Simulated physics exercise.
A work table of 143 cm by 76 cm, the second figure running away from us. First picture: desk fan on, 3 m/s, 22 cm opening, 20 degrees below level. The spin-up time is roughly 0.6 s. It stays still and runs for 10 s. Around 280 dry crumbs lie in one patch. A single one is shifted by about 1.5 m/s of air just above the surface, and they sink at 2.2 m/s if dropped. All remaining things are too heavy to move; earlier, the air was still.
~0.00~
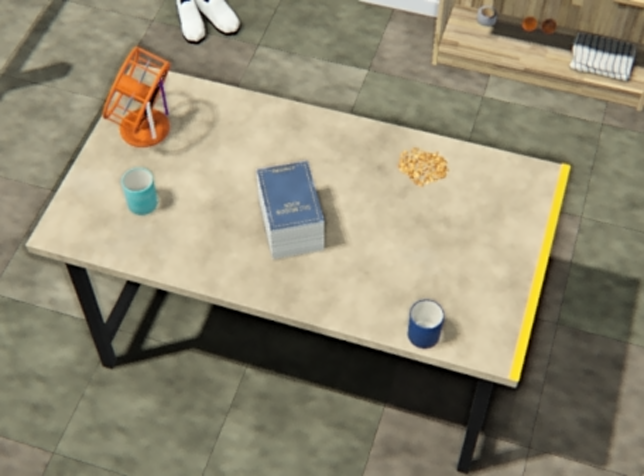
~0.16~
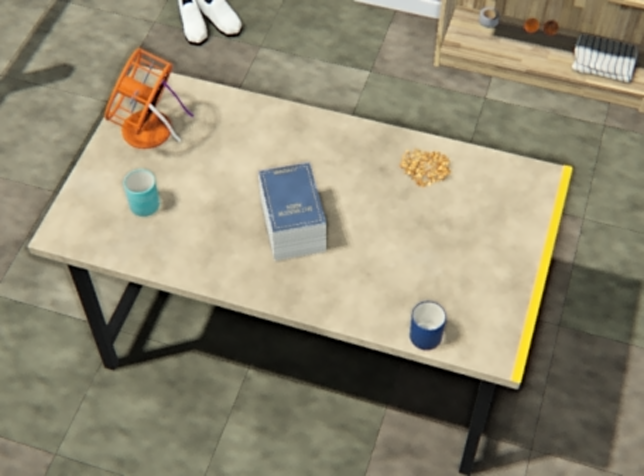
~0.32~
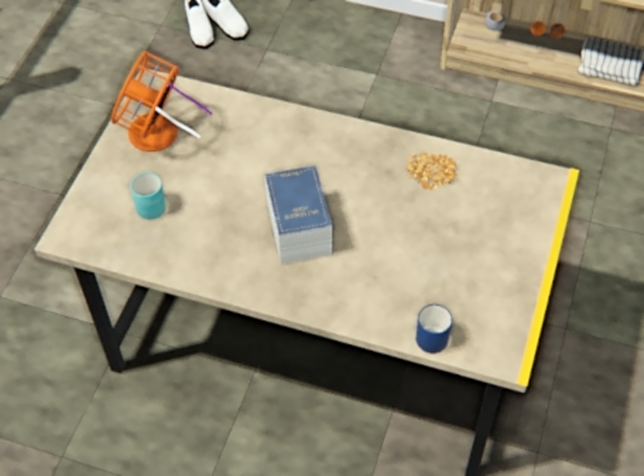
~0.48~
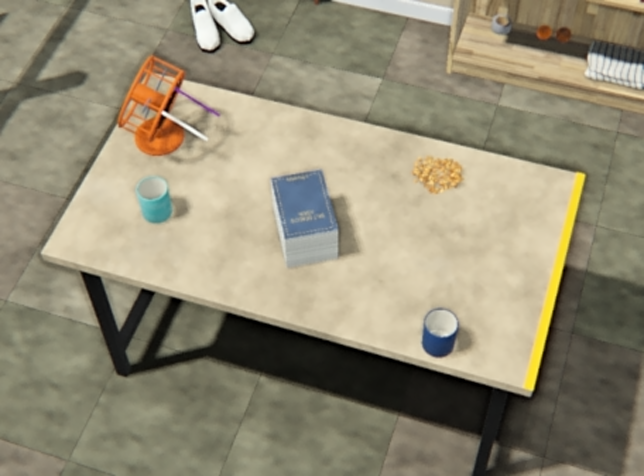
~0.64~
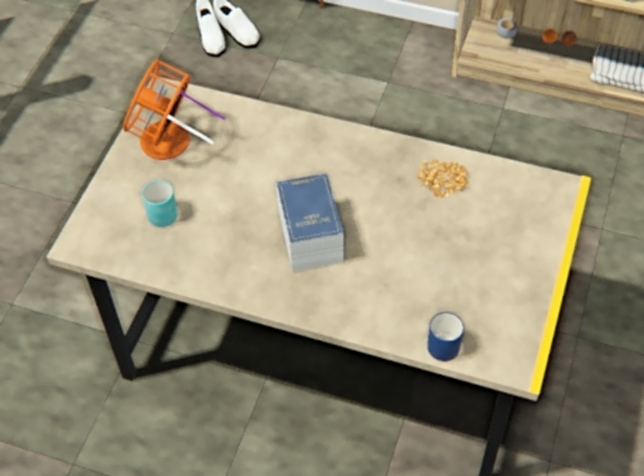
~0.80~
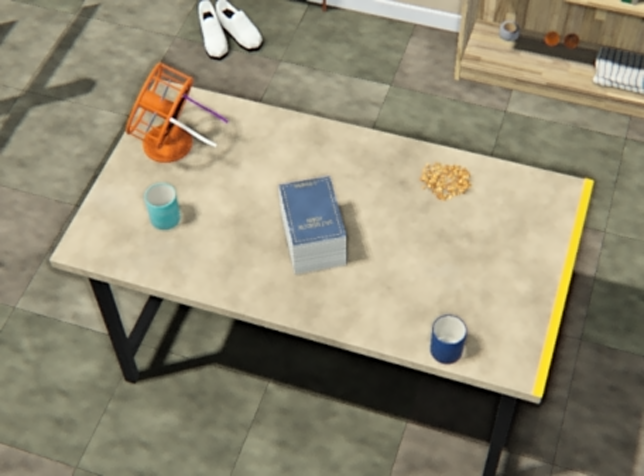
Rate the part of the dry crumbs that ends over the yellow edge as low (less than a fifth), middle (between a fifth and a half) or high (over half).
High.
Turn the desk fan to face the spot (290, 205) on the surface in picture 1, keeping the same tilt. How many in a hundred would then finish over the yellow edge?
I'd expect close to 60 percent of them to end up there.
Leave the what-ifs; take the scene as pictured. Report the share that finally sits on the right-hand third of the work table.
0 %.
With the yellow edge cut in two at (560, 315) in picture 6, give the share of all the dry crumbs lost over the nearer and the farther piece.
0 % nearer; 80 % farther.
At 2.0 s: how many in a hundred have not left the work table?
Estimate: Around 0 percent.
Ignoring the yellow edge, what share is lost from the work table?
The share is about 20 %.
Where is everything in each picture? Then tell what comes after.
In the first picture, the middle of the dry crumbs is near (422, 167), none has stirred yet and the mouth of the desk fan is at (137, 91).
In the second picture, the middle of the dry crumbs is near (424, 169), none has stirred yet and the yellow edge is centred on (548, 268).
In the third picture, the middle of the dry crumbs is near (430, 172), none has stirred yet, the top of a book is at (298, 199) and the top of a mug is at (435, 318).
In the fourth picture, the middle of the dry crumbs is near (436, 176) and none has stirred yet.
In the fifth picture, the middle of the dry crumbs is near (441, 179) and none has stirred yet.
In the sixth picture, the middle of the dry crumbs is near (444, 182) and none has stirred yet.
After 2.0 s, 0 % are on the move or not yet settled, 78 % are over the yellow edge.
After 3.2 s, 0 % are on the move or not yet settled, 78 % are over the yellow edge.
After 5.5 s, 0 % are on the move or not yet settled, 78 % are over the yellow edge.
After 10.0 s, at the end, 78 % are over the yellow edge.
